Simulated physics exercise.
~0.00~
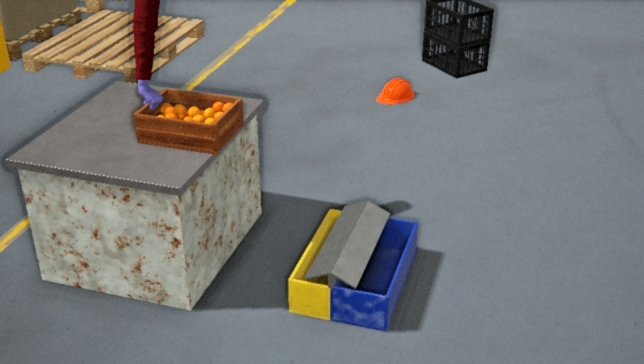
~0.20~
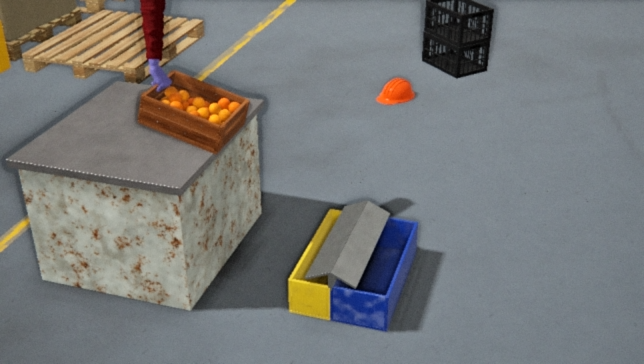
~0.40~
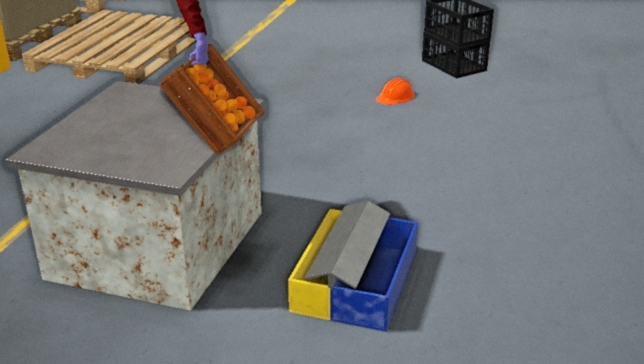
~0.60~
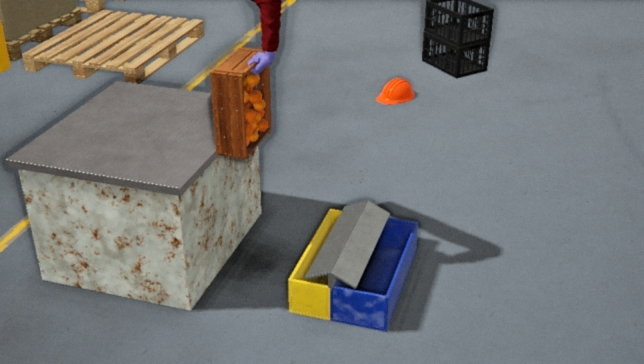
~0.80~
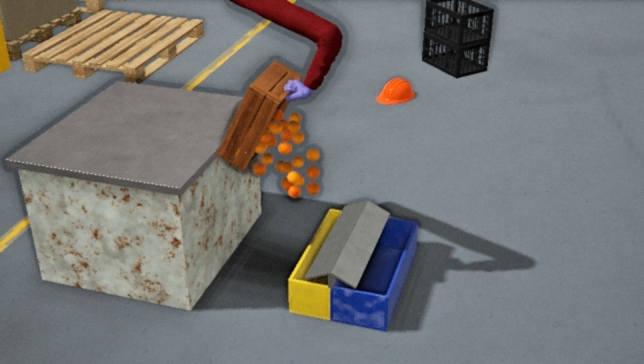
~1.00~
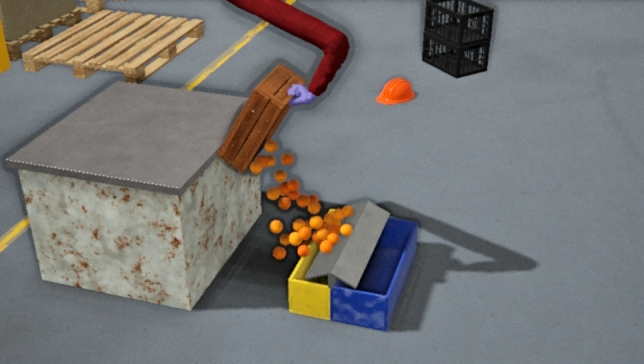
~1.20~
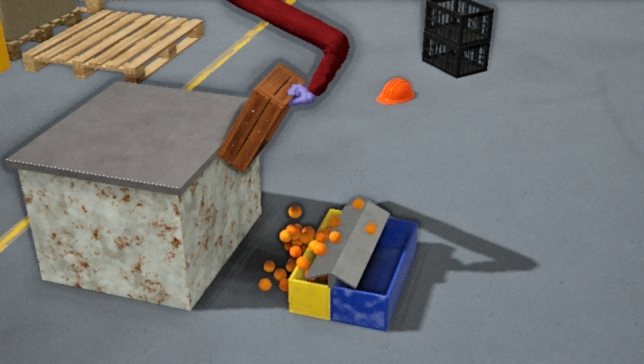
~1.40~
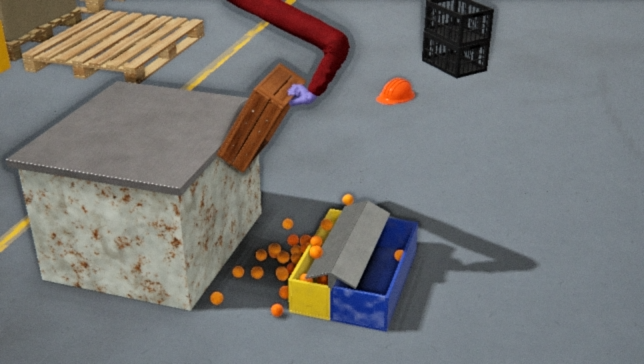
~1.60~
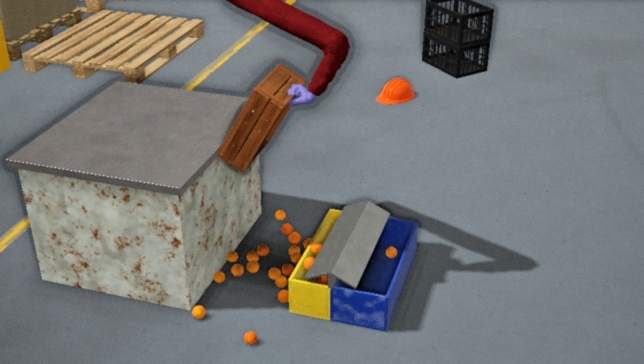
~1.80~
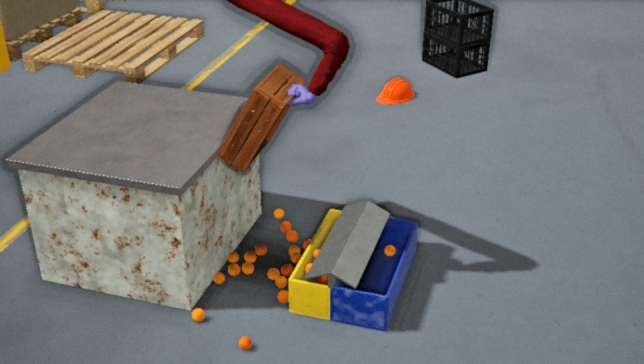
A red-sleeved arm tips a wooden box, spilling oranges into the yellow trough and mostly onto the ground.
